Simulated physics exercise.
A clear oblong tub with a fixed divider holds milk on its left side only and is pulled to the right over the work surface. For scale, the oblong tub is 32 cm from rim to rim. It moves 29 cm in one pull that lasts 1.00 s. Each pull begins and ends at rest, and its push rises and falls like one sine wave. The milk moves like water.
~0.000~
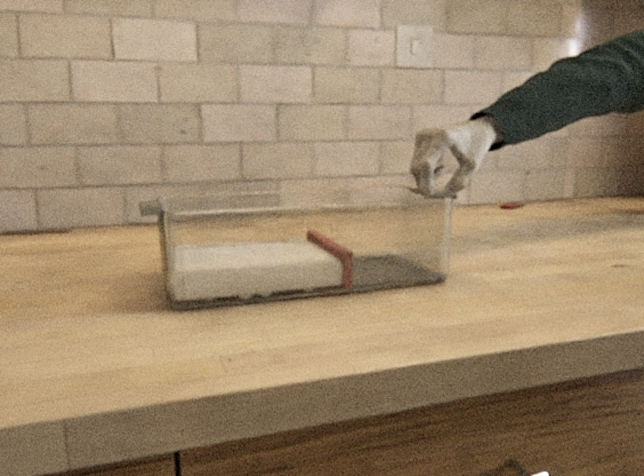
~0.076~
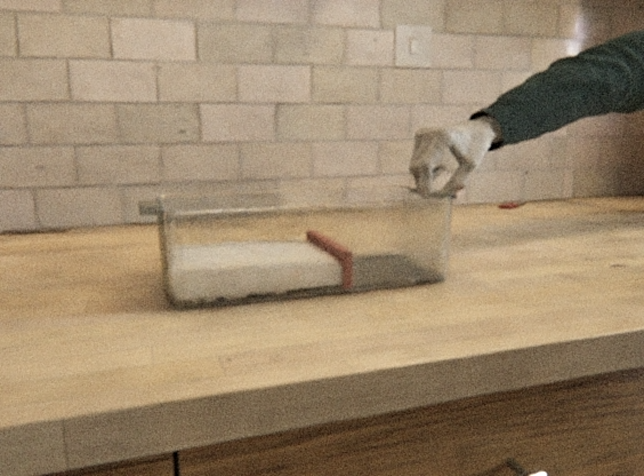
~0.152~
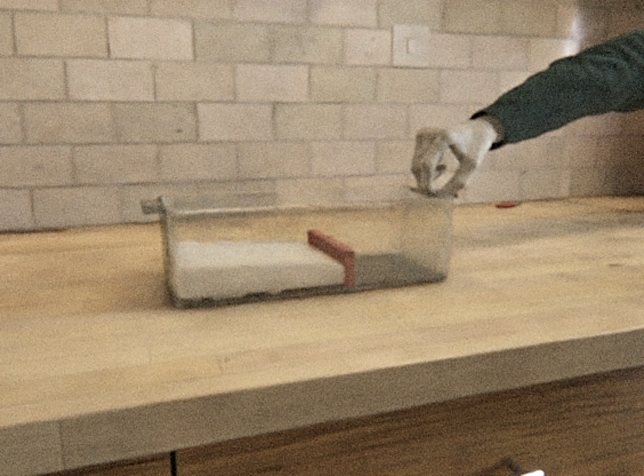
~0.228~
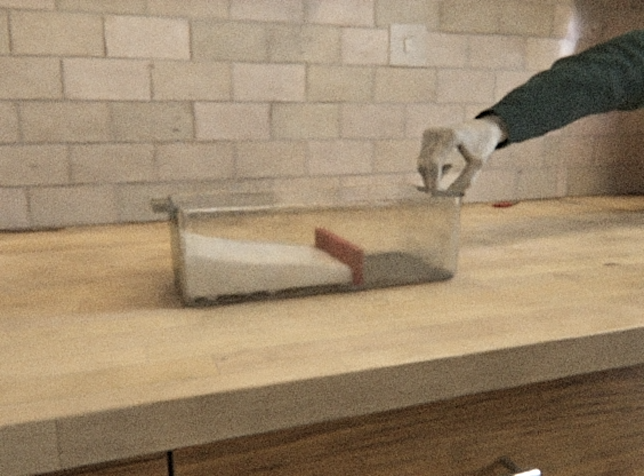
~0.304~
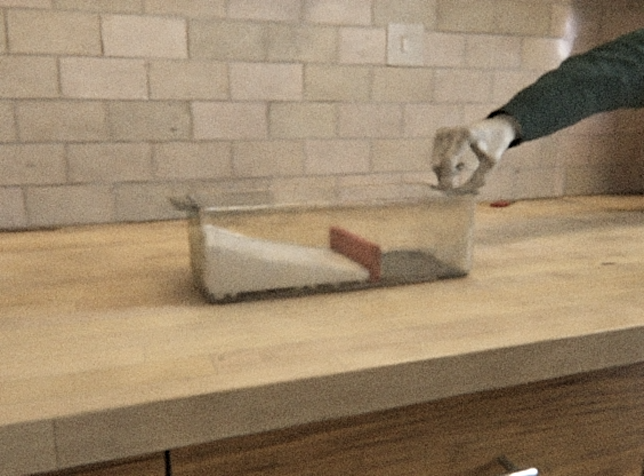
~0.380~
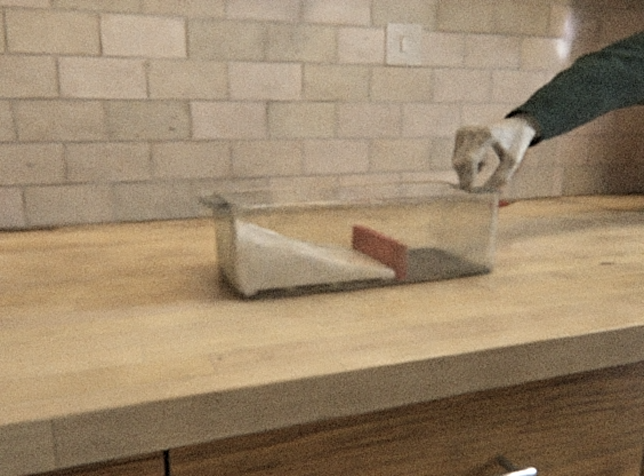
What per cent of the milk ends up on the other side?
About 24 per cent.
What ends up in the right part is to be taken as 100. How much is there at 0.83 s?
I'd put it at about 80 percent.
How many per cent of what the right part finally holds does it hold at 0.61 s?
My estimate is about 0 in a hundred.
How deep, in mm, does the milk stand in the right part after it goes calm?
Depth: Around 12 mm.
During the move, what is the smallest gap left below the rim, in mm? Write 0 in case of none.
30 mm.
After 0.61 s it has gone 21 cm; 0 per cent is on the right side and 0 is out of the oblong tub.
After 0.83 s it has gone 28 cm; 18 per cent is on the right side and 0 is out of the oblong tub.
After 1.06 s it has gone 29 cm; 22 per cent is on the right side and 0 is out of the oblong tub.
After 1.29 s it has gone 29 cm; 22 per cent is on the right side and 0 is out of the oblong tub.
In the end 24 per cent is on the right side and 0 is out of the oblong tub.
